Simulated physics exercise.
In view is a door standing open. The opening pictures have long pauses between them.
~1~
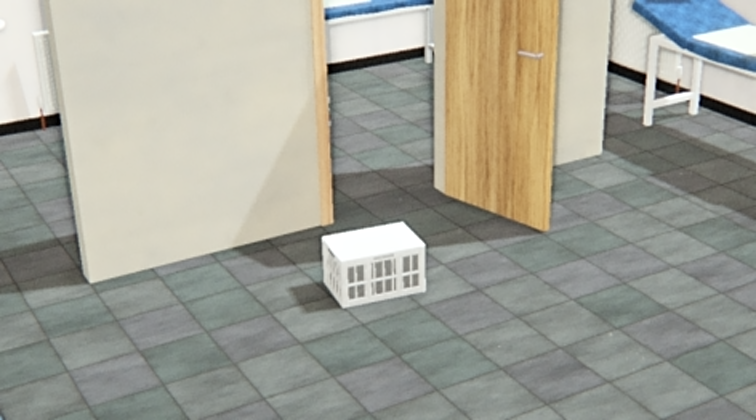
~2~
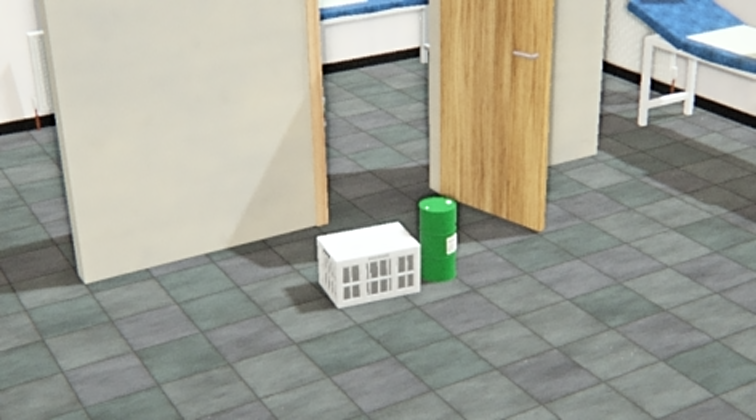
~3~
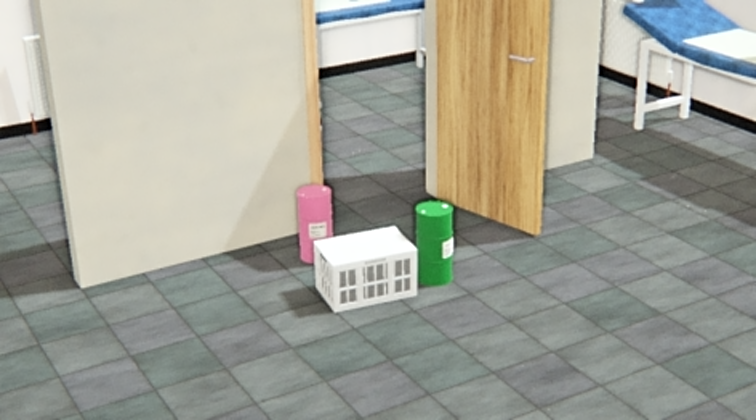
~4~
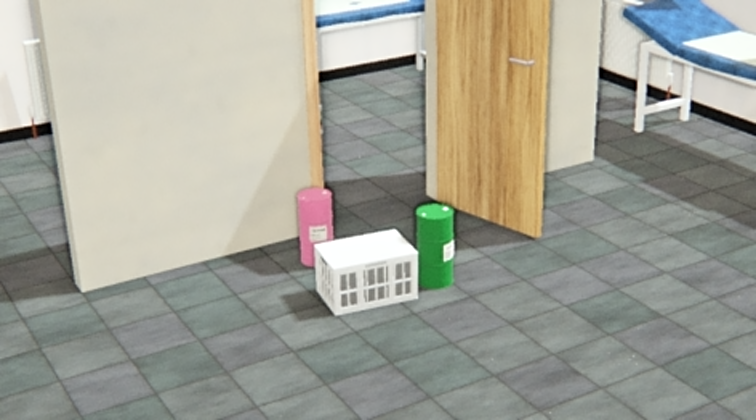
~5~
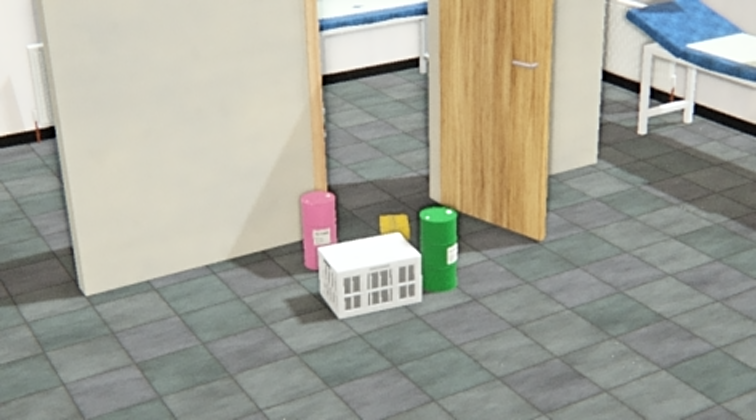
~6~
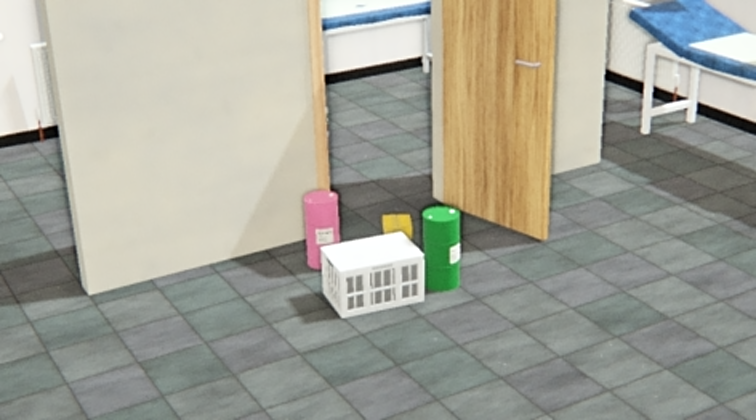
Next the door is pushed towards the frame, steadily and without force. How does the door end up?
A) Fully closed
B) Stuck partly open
The answer is A.
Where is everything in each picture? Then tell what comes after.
The first picture shows door wide open and still; white crate (374, 264).
The second picture shows door wide open and still; green canister (438, 240); white crate (369, 265).
The third picture shows door wide open and still; pink canister (316, 224); green canister (434, 244).
The fourth picture shows door wide open and still; white crate (366, 272); pink canister (316, 227).
The fifth picture shows door wide open and still; green canister (439, 250); white crate (370, 275).
The sixth picture shows door wide open and still; yellow box (397, 227); pink canister (323, 230).
Then, 0.90 s past the last view, door at 78°.
Then, 1.70 s past the last view, door at 39°.
Then, 2.10 s past the last view, door at 20°; yellow box displaced about its own width near (378, 221).
Then, 2.40 s past the last view, door at 6°; yellow box displaced about its own width near (368, 215).
Finally, door at 0°; moved from the start, yellow box; the other 3 still in place. Final places as the last picture's camera would see them, yellow box near (362, 211).
